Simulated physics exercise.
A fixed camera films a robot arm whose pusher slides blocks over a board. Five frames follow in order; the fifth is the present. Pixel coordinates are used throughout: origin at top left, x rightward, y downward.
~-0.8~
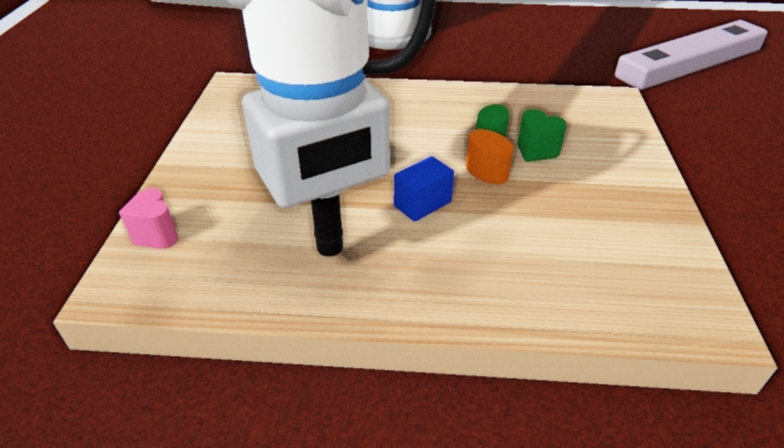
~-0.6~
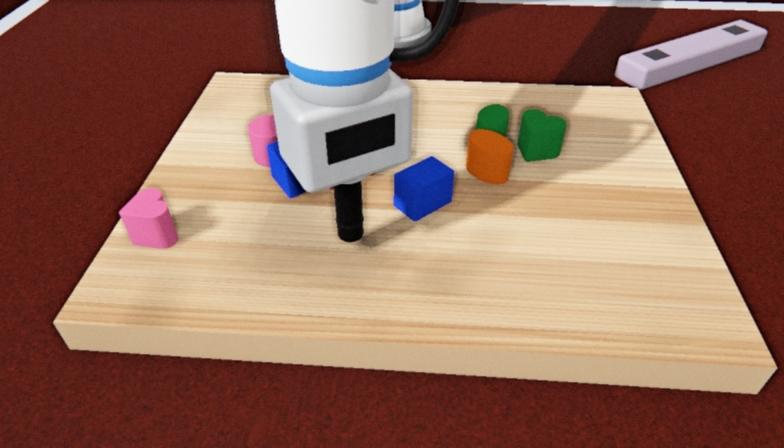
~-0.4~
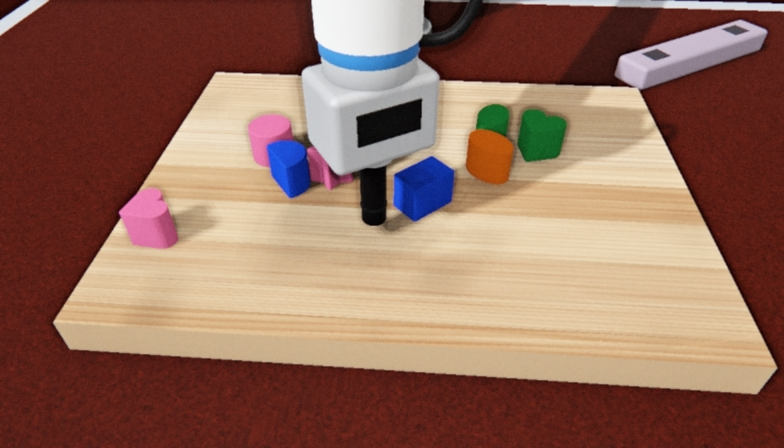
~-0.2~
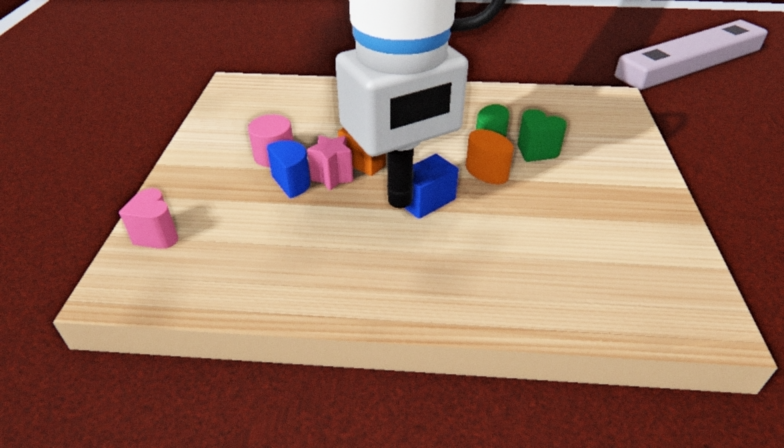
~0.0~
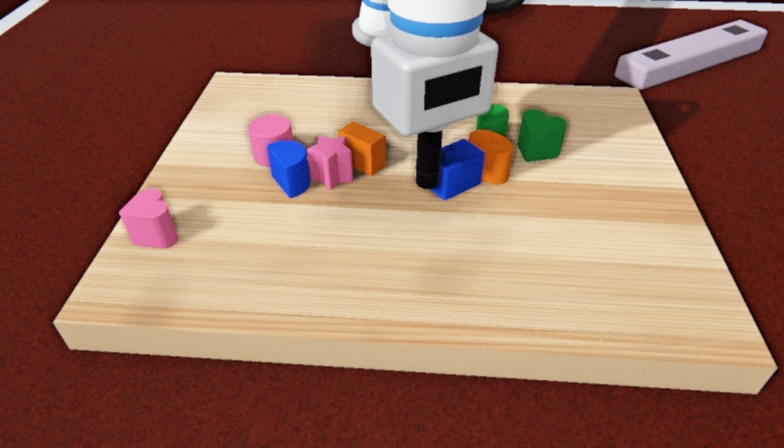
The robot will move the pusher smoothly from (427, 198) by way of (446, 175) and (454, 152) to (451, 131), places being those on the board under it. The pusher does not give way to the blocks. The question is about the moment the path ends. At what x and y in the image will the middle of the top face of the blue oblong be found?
Its top middle: (493, 126).
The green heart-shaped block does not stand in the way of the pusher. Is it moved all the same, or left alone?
That block is shifted.
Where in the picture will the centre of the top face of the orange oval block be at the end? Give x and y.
I'd place it at (535, 133), taking the centre of its top.
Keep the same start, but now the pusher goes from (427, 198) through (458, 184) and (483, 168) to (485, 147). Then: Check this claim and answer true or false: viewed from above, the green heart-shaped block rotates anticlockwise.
Verdict: True.
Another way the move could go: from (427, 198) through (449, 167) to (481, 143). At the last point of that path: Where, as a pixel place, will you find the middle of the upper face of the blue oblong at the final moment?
At (514, 125).
On the path given first. One third of the way, pusher (448, 160); blue oblong (482, 136), turned 25° clockwise; orange oval block (522, 133), turned 15° clockwise; green oval block (496, 111); green heart-shaped block (546, 120).
Two thirds of the way, pusher (455, 138); blue oblong (493, 126), turned 55° clockwise; orange oval block (535, 133), turned 35° clockwise; green oval block (500, 108), turned 30° anticlockwise; green heart-shaped block (557, 119), turned 35° anticlockwise.
At the end, pusher (453, 117); blue oblong (493, 126), turned 55° clockwise; orange oval block (535, 133), turned 35° clockwise; green oval block (500, 108), turned 30° anticlockwise; green heart-shaped block (557, 119), turned 35° anticlockwise.
